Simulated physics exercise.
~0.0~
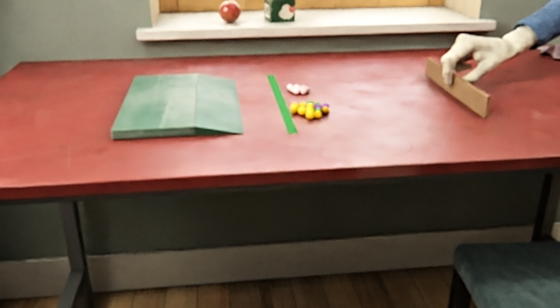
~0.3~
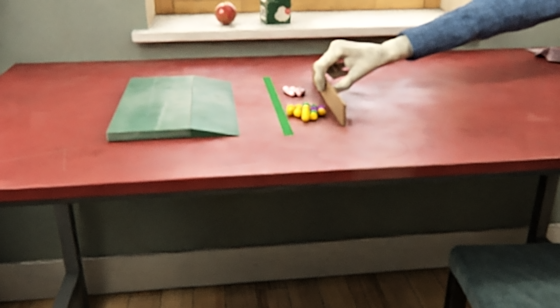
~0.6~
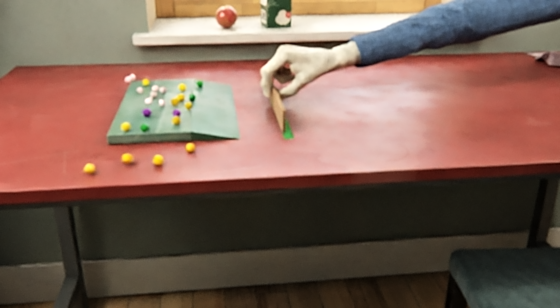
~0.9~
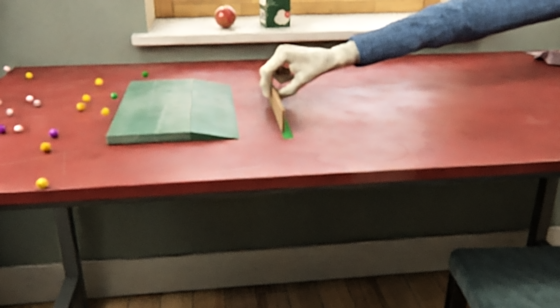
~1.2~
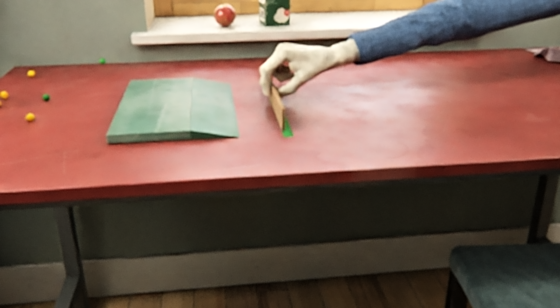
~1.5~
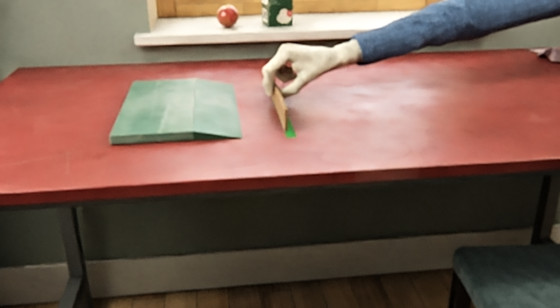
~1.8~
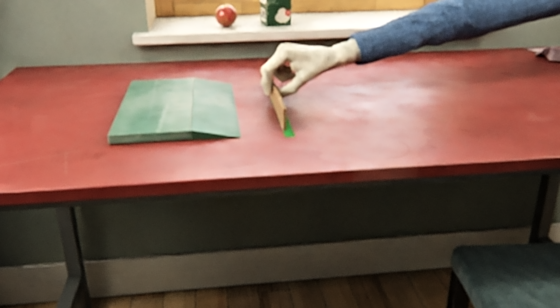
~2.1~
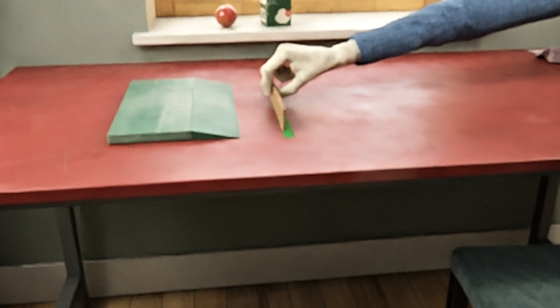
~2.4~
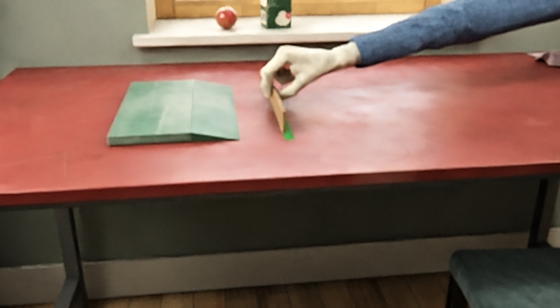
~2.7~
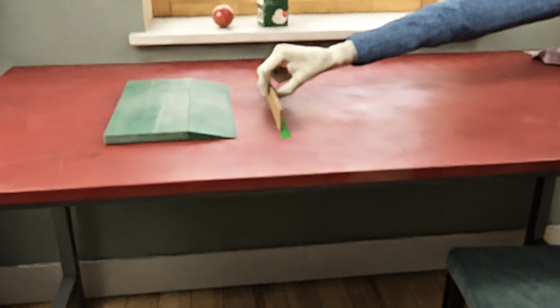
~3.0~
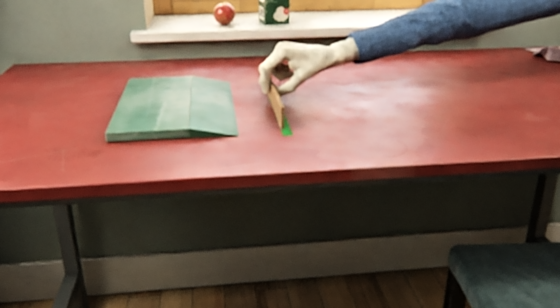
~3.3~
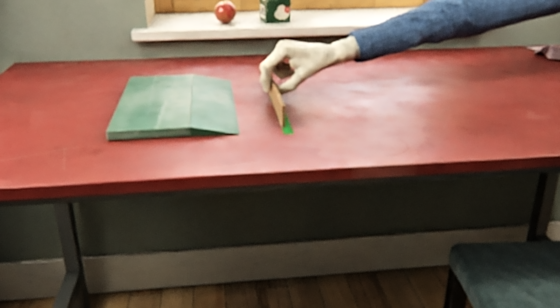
A hand sweeps a card left, sending colourful bits over the green slab and away.
